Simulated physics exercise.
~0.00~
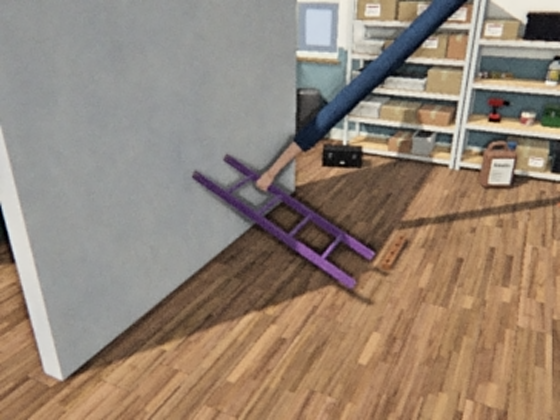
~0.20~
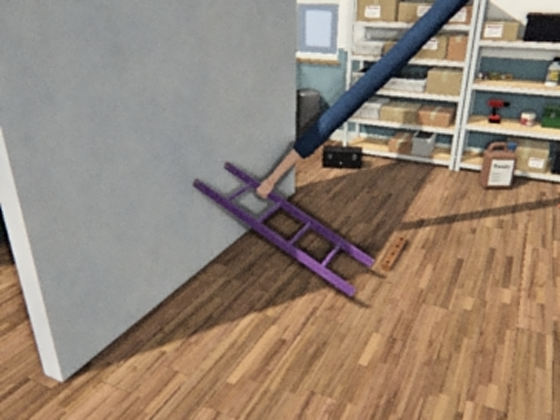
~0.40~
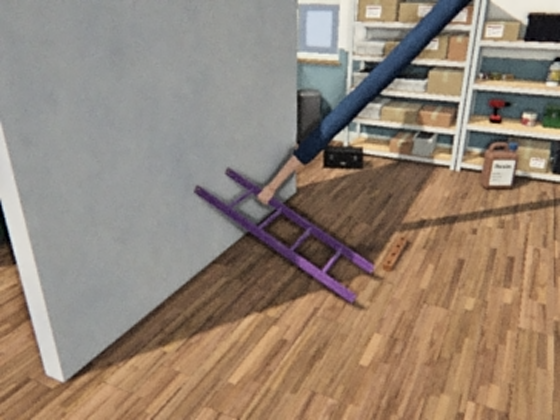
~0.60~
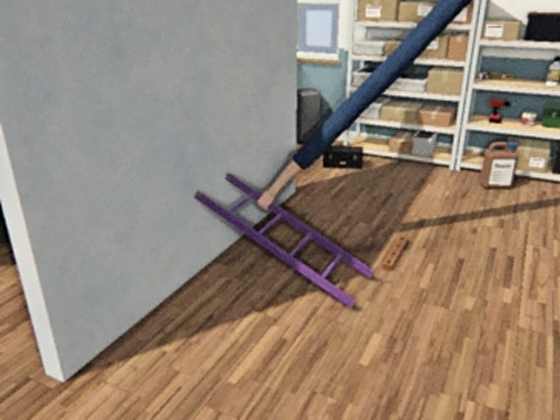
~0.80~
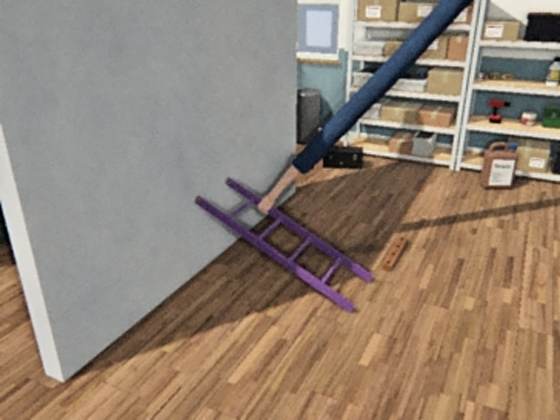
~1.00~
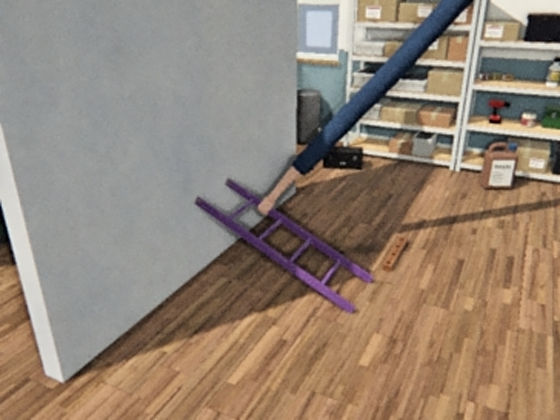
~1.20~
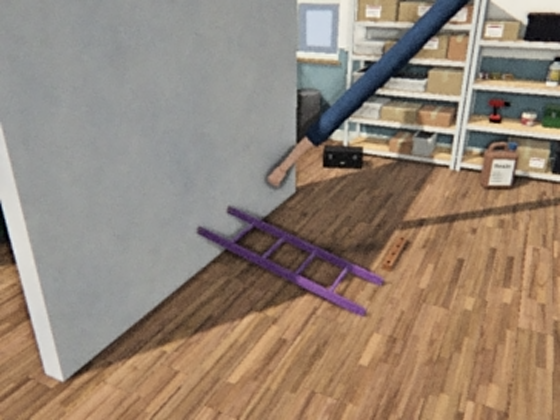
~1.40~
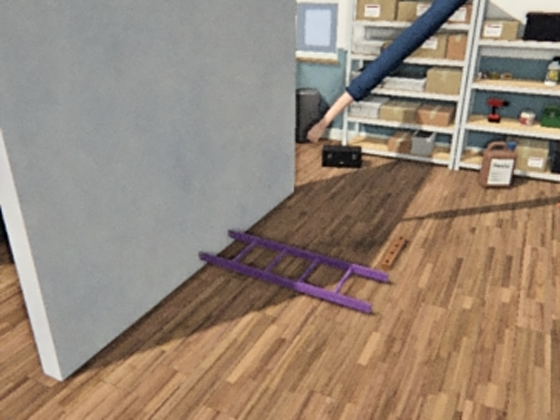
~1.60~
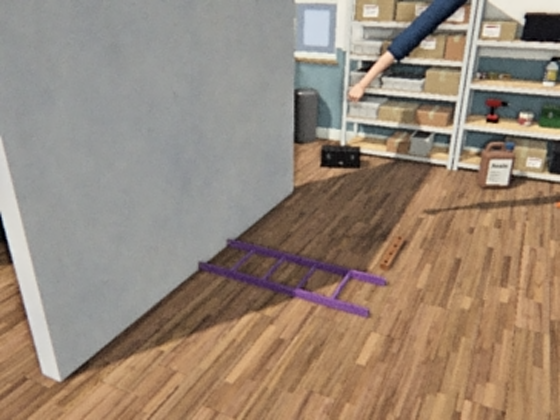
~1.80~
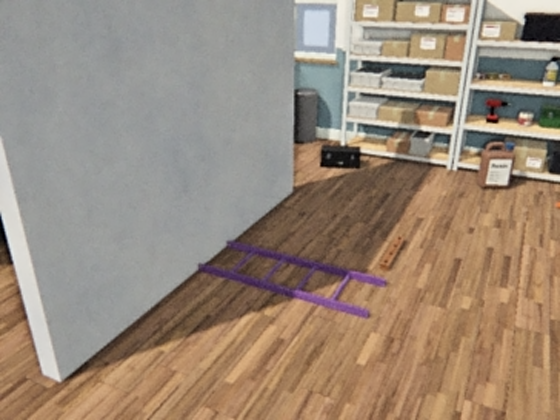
On a wooden floor, a hand releases a leaning purple ladder-like gate, which slides down flat.
